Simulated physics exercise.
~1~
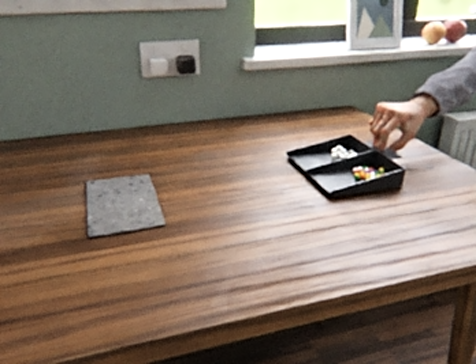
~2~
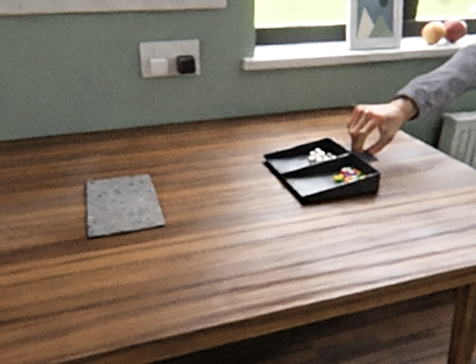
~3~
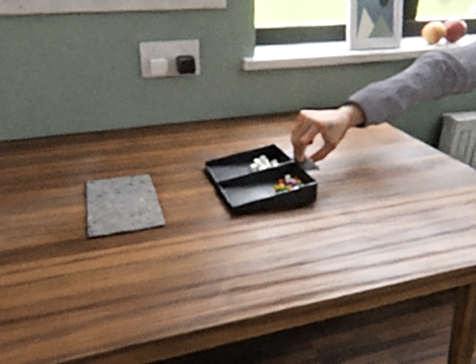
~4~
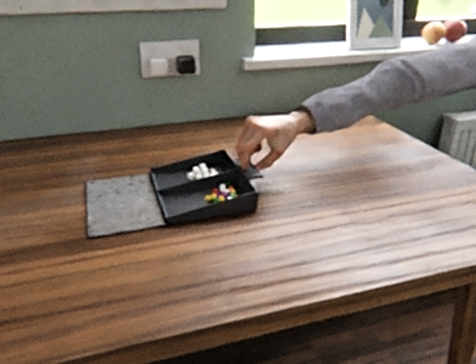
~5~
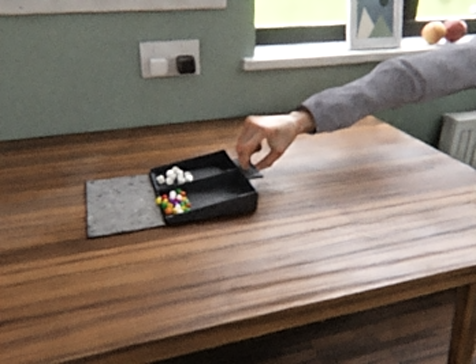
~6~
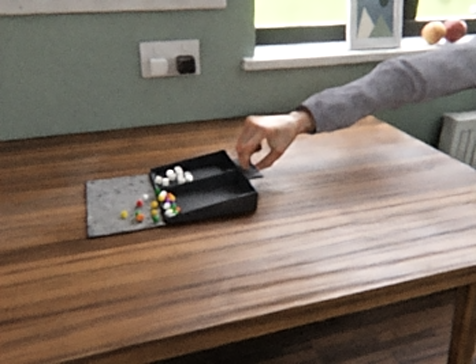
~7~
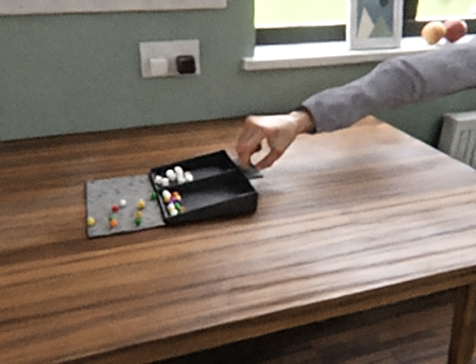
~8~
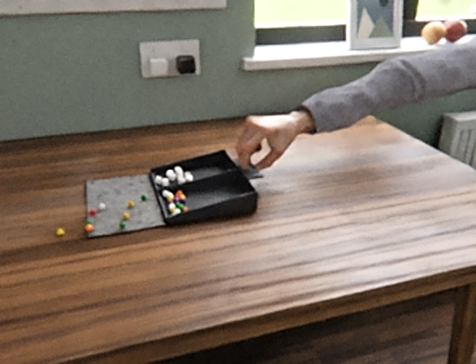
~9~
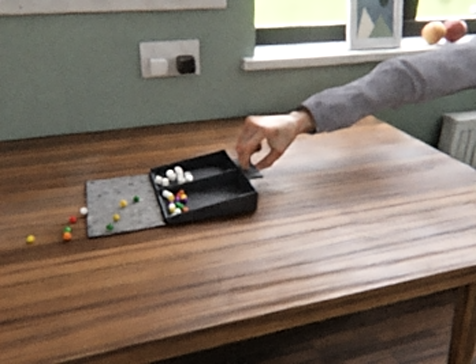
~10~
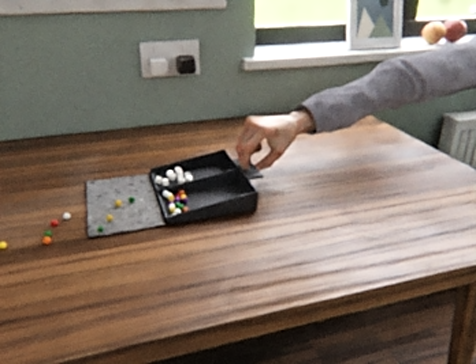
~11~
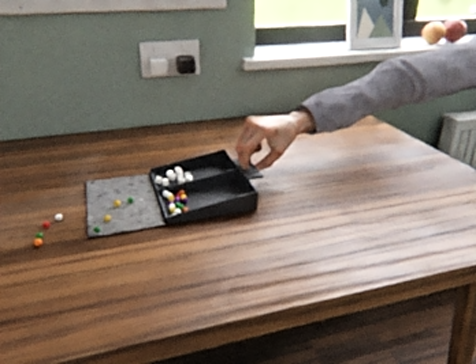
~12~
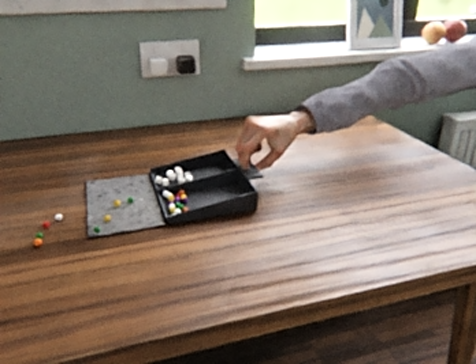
On a wooden table, a hand slides a black two-part tray left until it stops against a grey slab; the white pieces shift forward but stay inside, while some of the colourful pieces spill over the slab, a few coming to rest on the table beyond.
